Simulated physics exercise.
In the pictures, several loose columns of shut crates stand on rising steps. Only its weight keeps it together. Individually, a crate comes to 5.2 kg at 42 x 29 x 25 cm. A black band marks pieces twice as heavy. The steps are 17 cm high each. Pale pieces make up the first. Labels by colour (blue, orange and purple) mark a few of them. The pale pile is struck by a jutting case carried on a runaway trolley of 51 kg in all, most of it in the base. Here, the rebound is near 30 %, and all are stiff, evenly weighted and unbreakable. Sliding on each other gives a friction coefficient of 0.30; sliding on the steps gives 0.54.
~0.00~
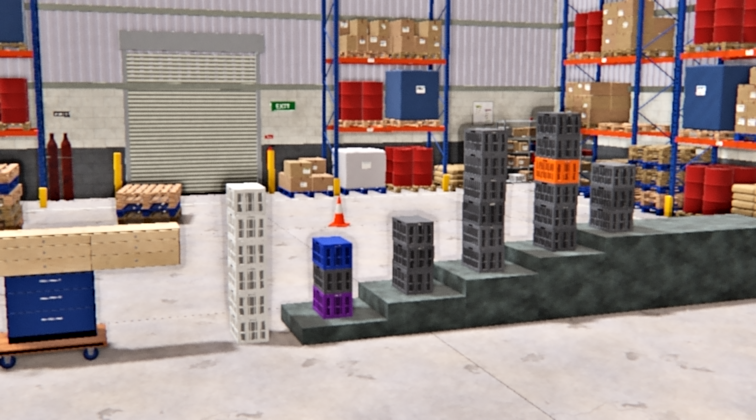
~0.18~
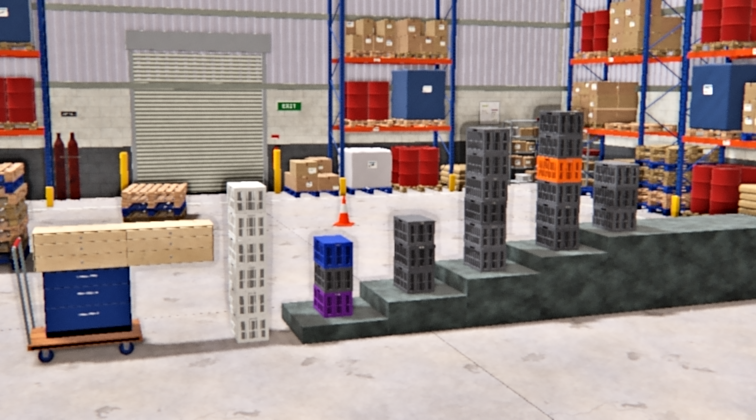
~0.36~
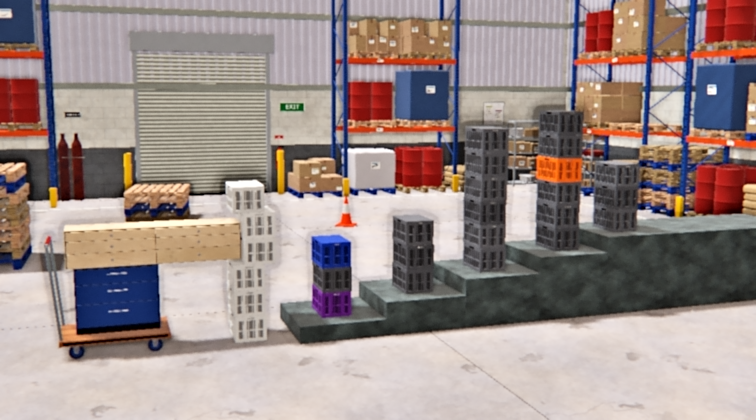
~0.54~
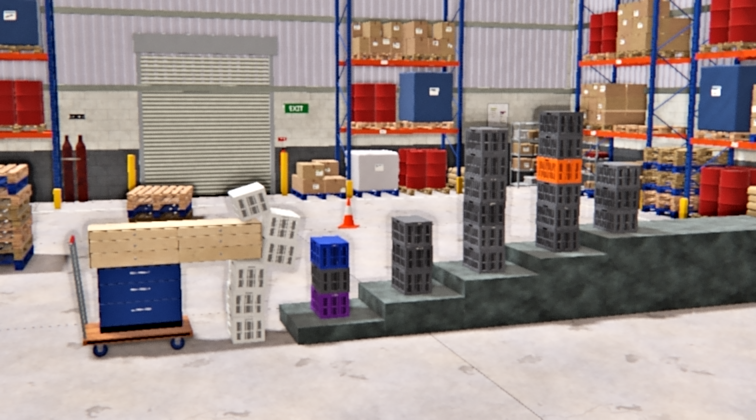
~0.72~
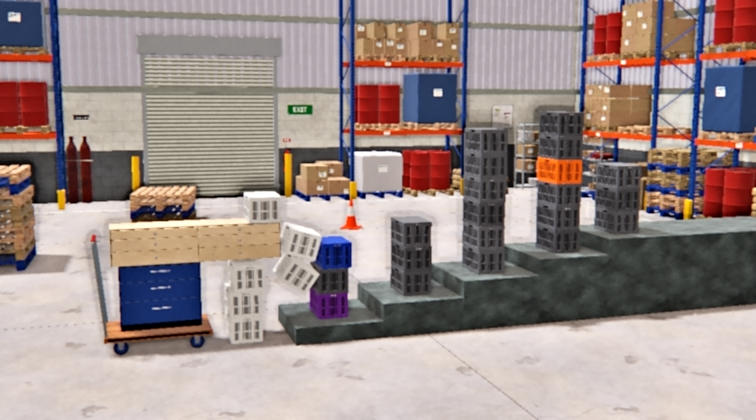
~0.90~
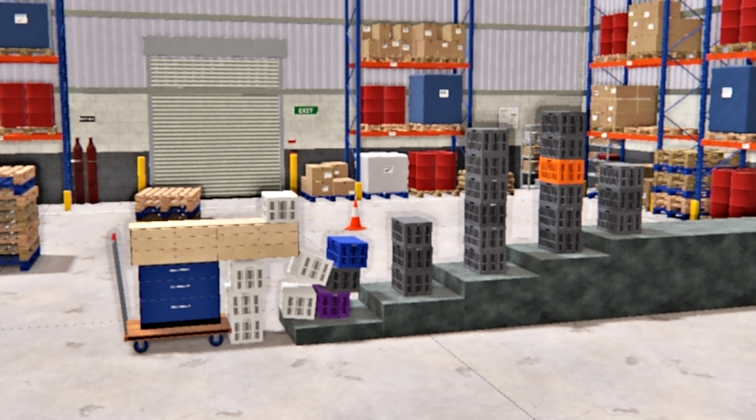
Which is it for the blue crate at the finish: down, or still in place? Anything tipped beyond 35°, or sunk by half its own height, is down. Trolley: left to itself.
Down.
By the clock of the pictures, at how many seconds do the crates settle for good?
At roughly 1.5 seconds.
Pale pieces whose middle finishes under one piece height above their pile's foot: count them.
That makes 1 in all.
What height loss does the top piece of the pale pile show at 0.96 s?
About 10 cm.
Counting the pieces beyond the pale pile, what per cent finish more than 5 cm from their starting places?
Fraction: 10 %.
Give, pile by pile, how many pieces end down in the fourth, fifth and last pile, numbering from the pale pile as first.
Counting each pile, the fourth has 0, the fifth 0 and the last 0.
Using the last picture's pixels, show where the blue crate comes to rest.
Close to (385, 277).
After 0.96 s, 2 of the pale pile down; none of the 21 other crates down, 2 disturbed; blue crate leaning 6°.
After 1.02 s, 2 of the pale pile down; none of the 21 other crates down, 3 disturbed; blue crate leaning 12°; purple crate shifted 23 mm.
After 1.16 s, 2 of the pale pile down; 2 of the 21 other crates down; blue crate leaning 40°, 12 cm lower.
After 1.32 s, 2 of the pale pile down; 2 of the 21 other crates down; blue crate on its side.
At rest (1.9 s), 2 of the pale pile down; 2 of the 21 other crates down; blue crate on its side; orange crate unmoved; purple crate unmoved. As the last picture would show them, middles, blue crate near (385, 277), orange crate near (561, 170).
